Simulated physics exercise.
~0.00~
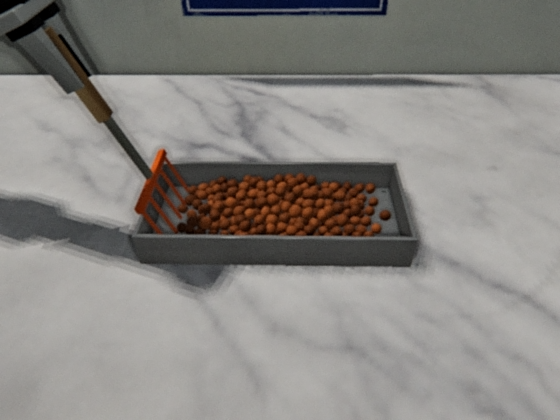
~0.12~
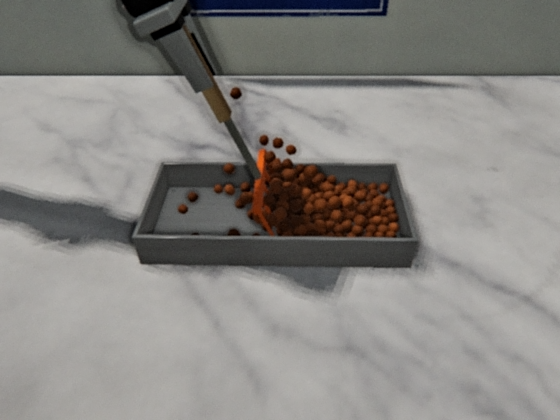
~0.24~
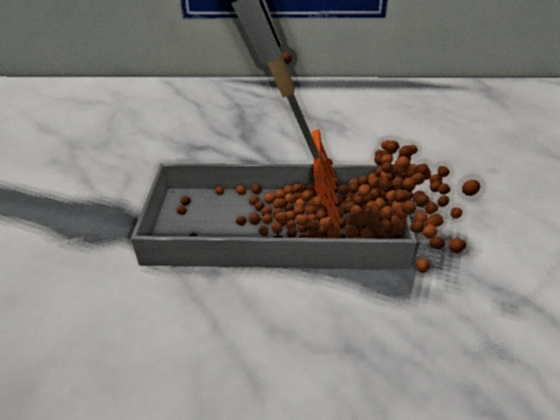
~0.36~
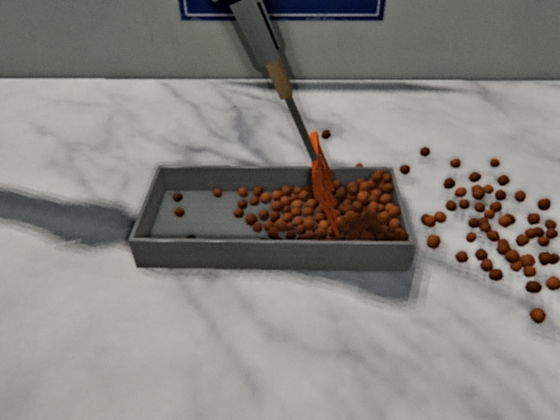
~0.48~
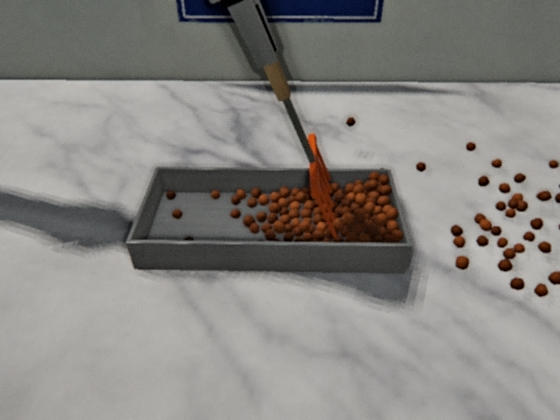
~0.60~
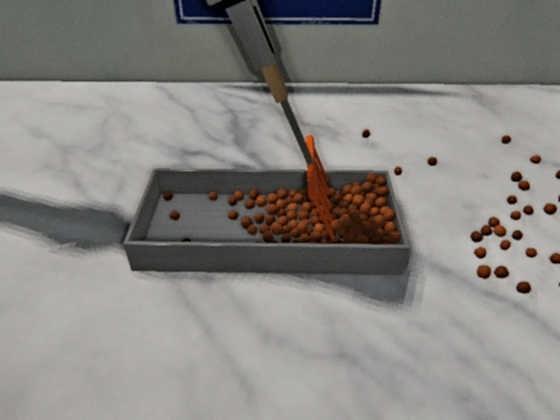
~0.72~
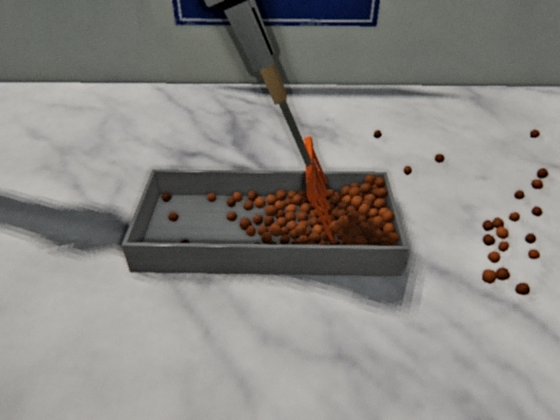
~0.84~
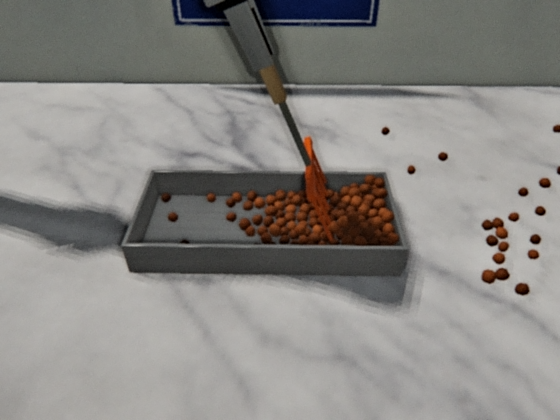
An orange rake held by a robot arm stands at the left end of a grey trough full of round brown hazelnuts, on a white marbled table seen from slightly above, with a grey wall and part of a blue sign behind. The arm sweeps the rake right, piling the nuts steeply ahead of it while a few hop up. It stops short of the right end, and a burst of nuts flies over the rim. They scatter and roll across the table at right. Finally the rake rests still among the many nuts left in the trough, with a large share strewn outside.
